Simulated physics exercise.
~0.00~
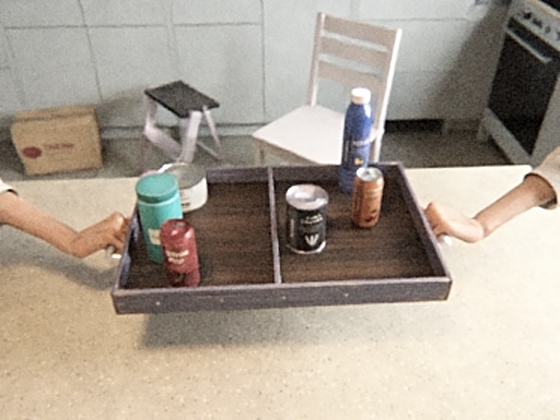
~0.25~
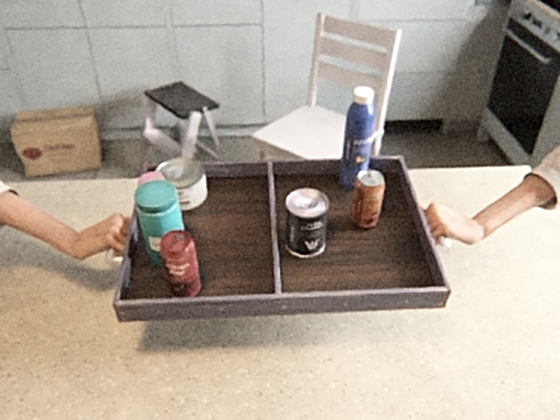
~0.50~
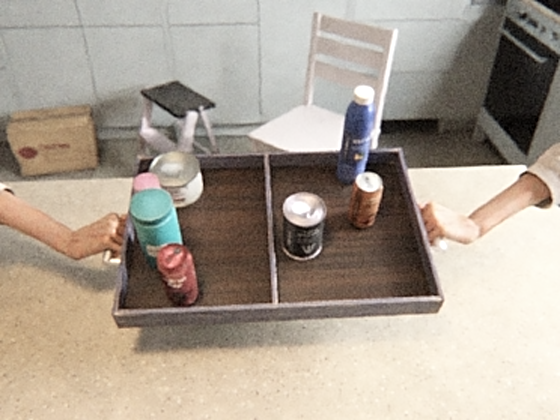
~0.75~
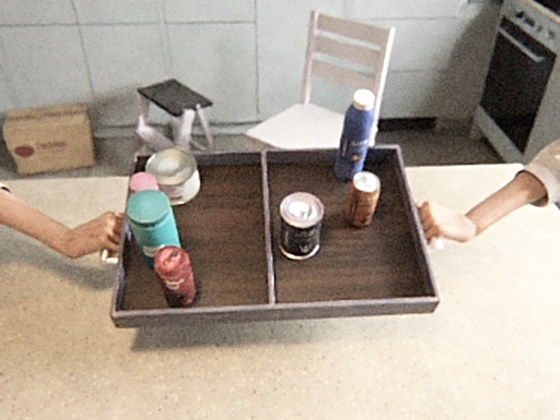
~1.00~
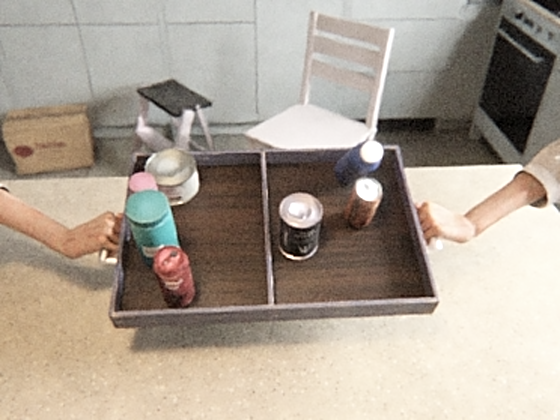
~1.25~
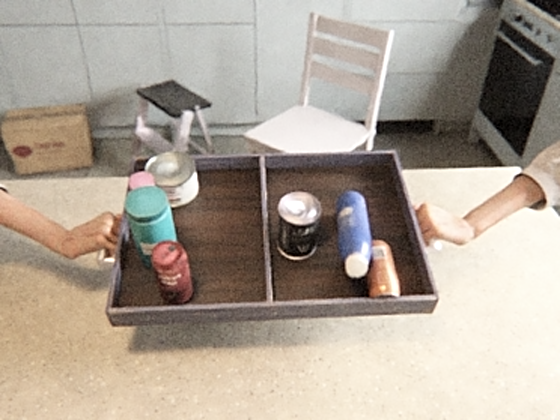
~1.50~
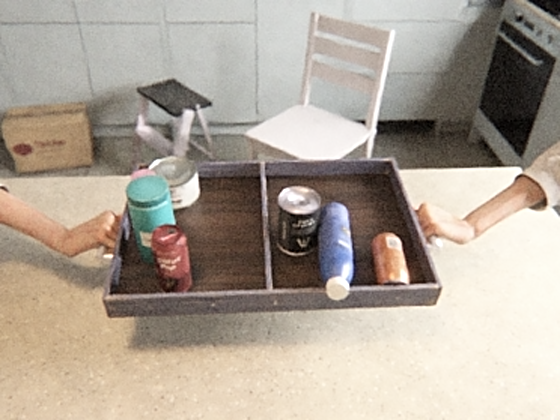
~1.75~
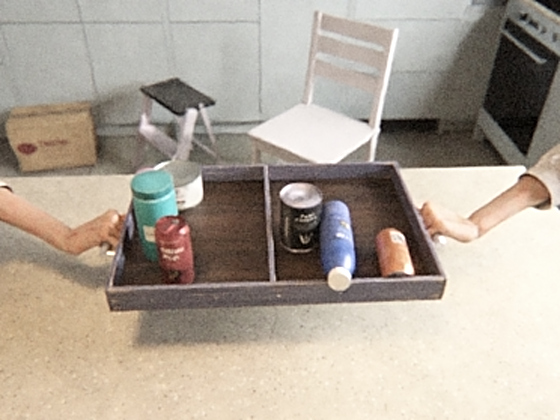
Kitchen counter, two hands tilting a divided tray toward the viewer and levelling it, blue bottle and orange can toppling, others staying upright.
